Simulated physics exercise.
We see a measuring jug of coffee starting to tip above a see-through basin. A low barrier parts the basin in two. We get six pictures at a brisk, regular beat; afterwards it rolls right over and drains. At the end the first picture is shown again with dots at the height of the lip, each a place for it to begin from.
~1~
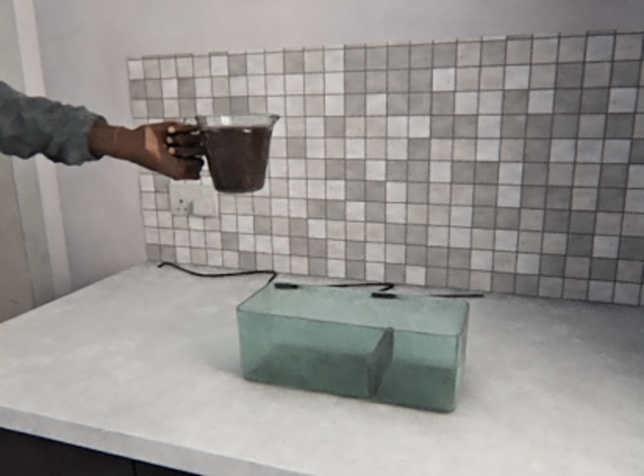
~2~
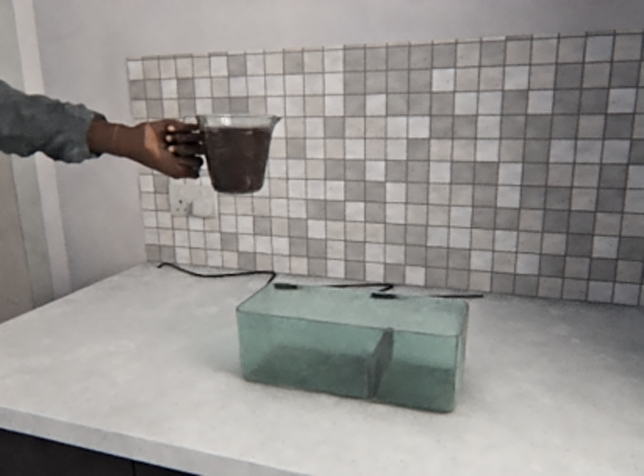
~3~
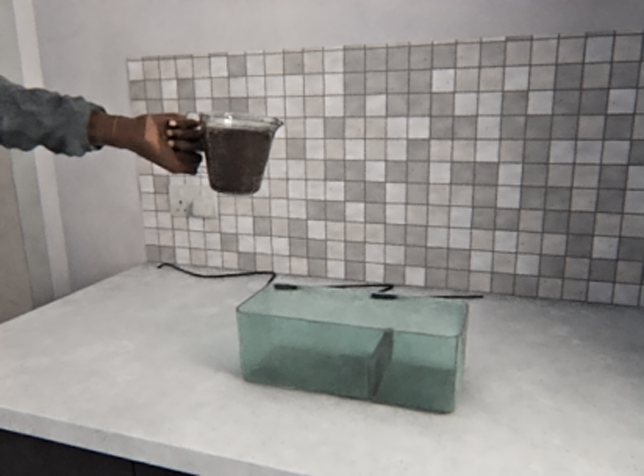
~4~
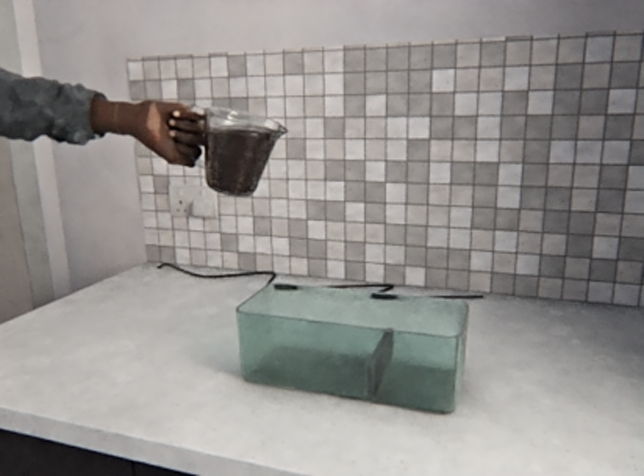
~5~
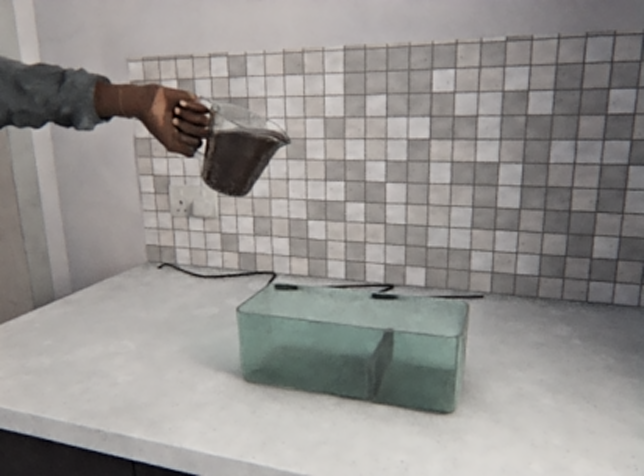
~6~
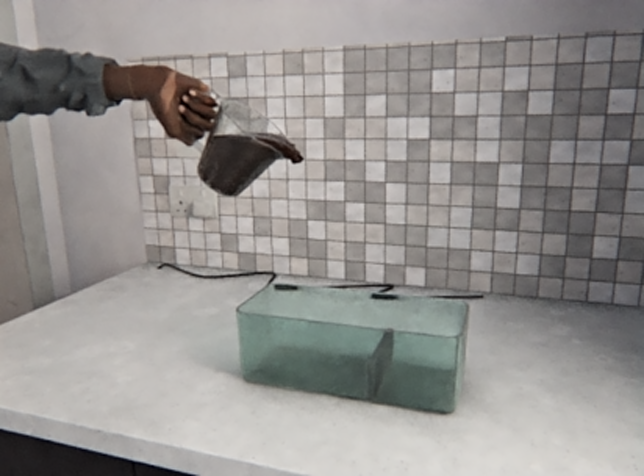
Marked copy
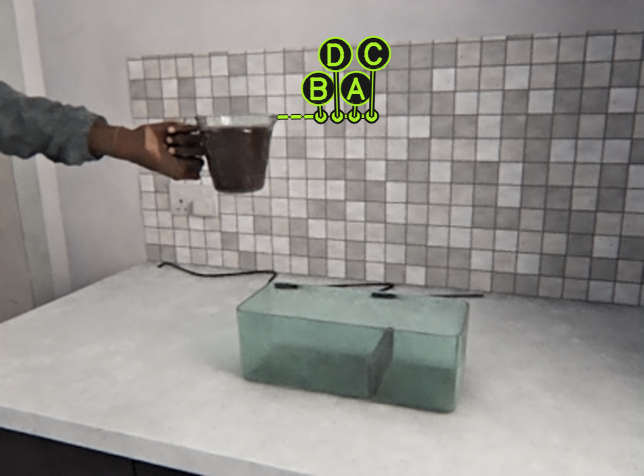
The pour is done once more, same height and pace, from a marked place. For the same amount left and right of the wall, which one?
D is best.
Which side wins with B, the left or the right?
The left side.
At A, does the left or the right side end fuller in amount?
More ends on the right.
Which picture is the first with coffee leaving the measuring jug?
In picture 6.
On the marked copy, A at (354, 116); B at (320, 116); C at (371, 116); D at (337, 116).
Choosing A, about 21 % ends left of the wall and 74 % right of it; 5 % is lost outside.
Choosing B, about 69 % ends left of the wall and 24 % right of it; 8 % is lost outside.
Choosing C, about 17 % ends left of the wall and 78 % right of it; 6 % is lost outside.
Choosing D, about 47 % ends left of the wall and 49 % right of it; 4 % is lost outside.
